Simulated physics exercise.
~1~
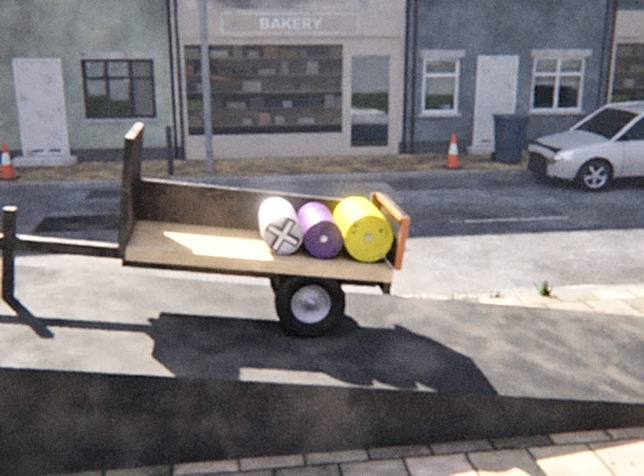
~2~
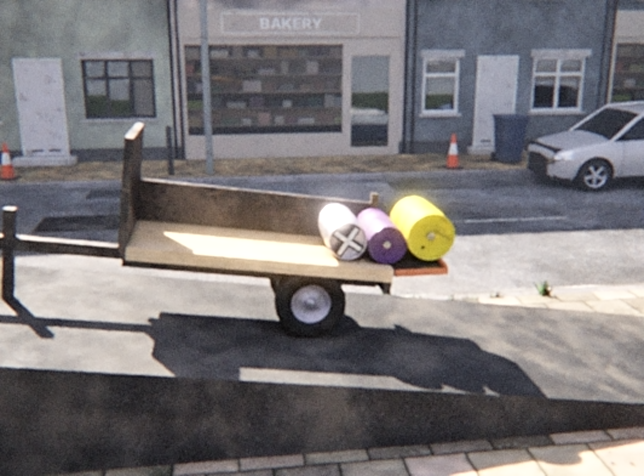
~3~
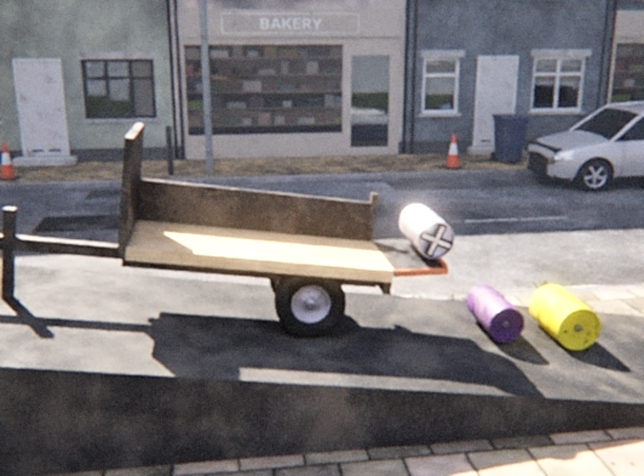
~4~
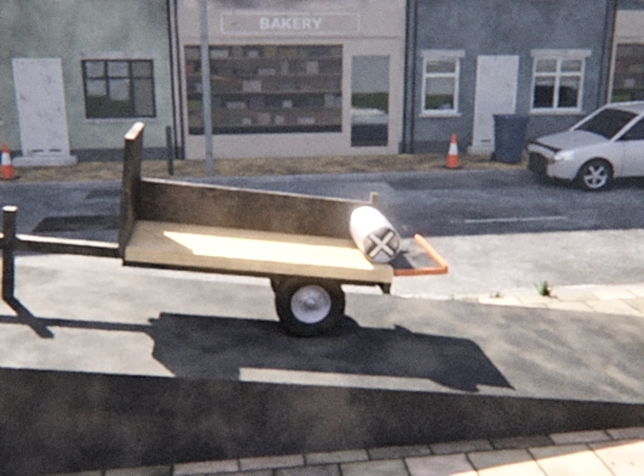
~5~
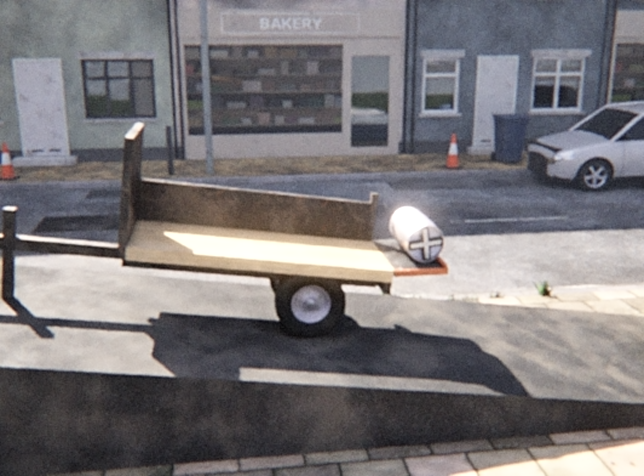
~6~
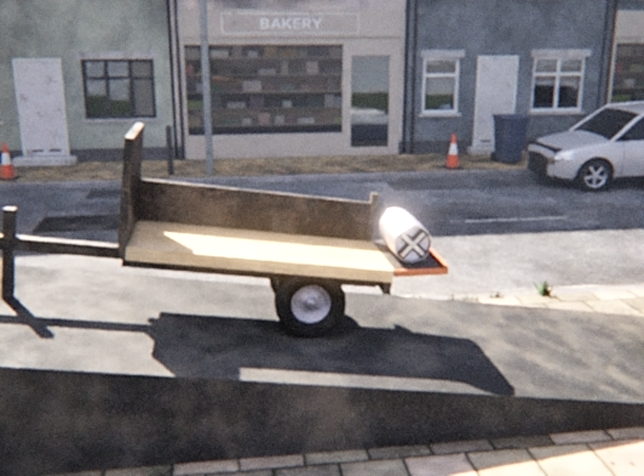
On a sloping street, the trailer's tailgate drops, two kegs roll off, and the white one stays.
